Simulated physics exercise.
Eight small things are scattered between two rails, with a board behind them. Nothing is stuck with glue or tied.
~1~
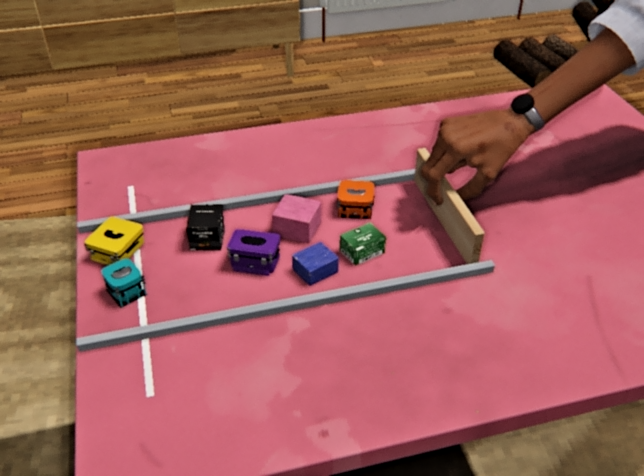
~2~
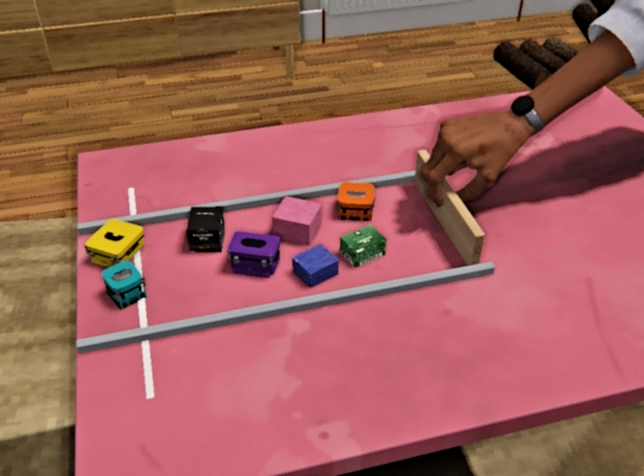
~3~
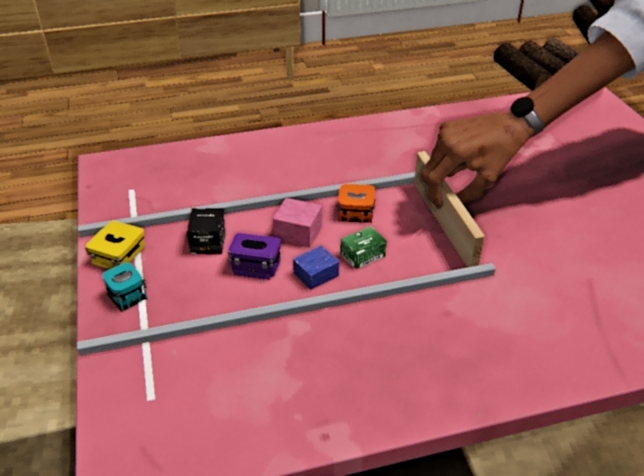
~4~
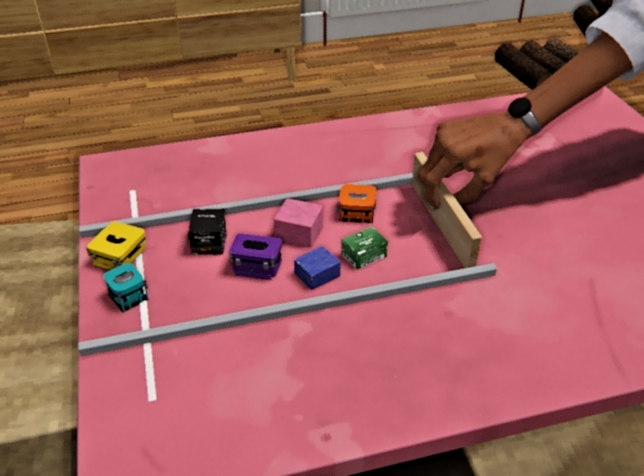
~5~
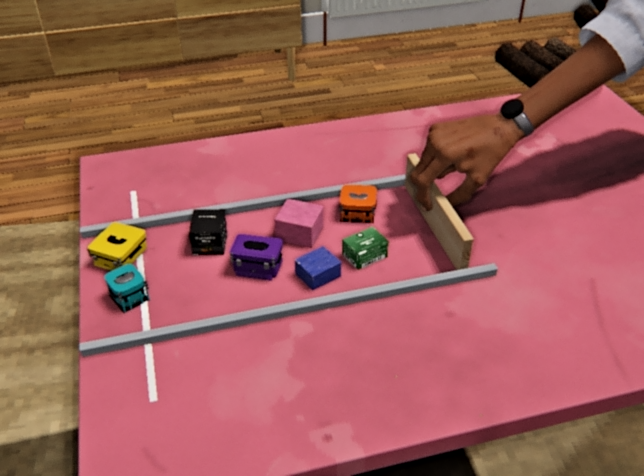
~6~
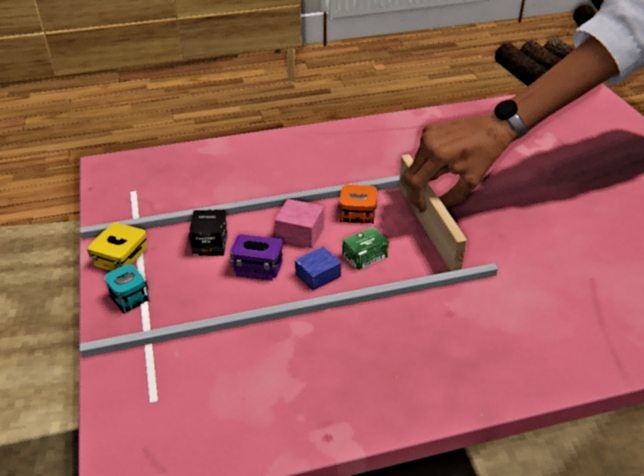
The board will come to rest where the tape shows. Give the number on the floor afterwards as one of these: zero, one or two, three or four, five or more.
Fallen: Above two, below five.
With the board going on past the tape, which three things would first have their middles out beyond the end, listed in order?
It's the yellow case, followed by the turquoise case, with the black box after.
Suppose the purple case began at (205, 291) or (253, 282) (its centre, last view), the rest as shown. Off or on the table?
In order: Keeps its place; keeps its place.
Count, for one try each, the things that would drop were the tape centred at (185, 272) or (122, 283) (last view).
Counts: 1, 5.
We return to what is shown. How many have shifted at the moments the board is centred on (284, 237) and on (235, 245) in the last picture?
First 6, then 7.
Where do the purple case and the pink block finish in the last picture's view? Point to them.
Final spots - purple case (78, 318), pink block (90, 275).
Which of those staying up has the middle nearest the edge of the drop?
It's the purple case that ends nearest.
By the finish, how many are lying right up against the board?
It is in contact with 3.
Soon after, none off yet; yellow case at rest near (119, 249); turquoise case at rest near (127, 288); black box at rest near (209, 232).
After that, none off yet; yellow case at rest near (119, 249); turquoise case at rest near (127, 288); black box displaced about its own width near (165, 242).
And then, none off yet; yellow case displaced about its own width near (74, 250); turquoise case displaced about its own width near (84, 300); black box displaced well along near (105, 256).
In the end, the number that fall off is three or four; gone, black box, turquoise case and yellow case.
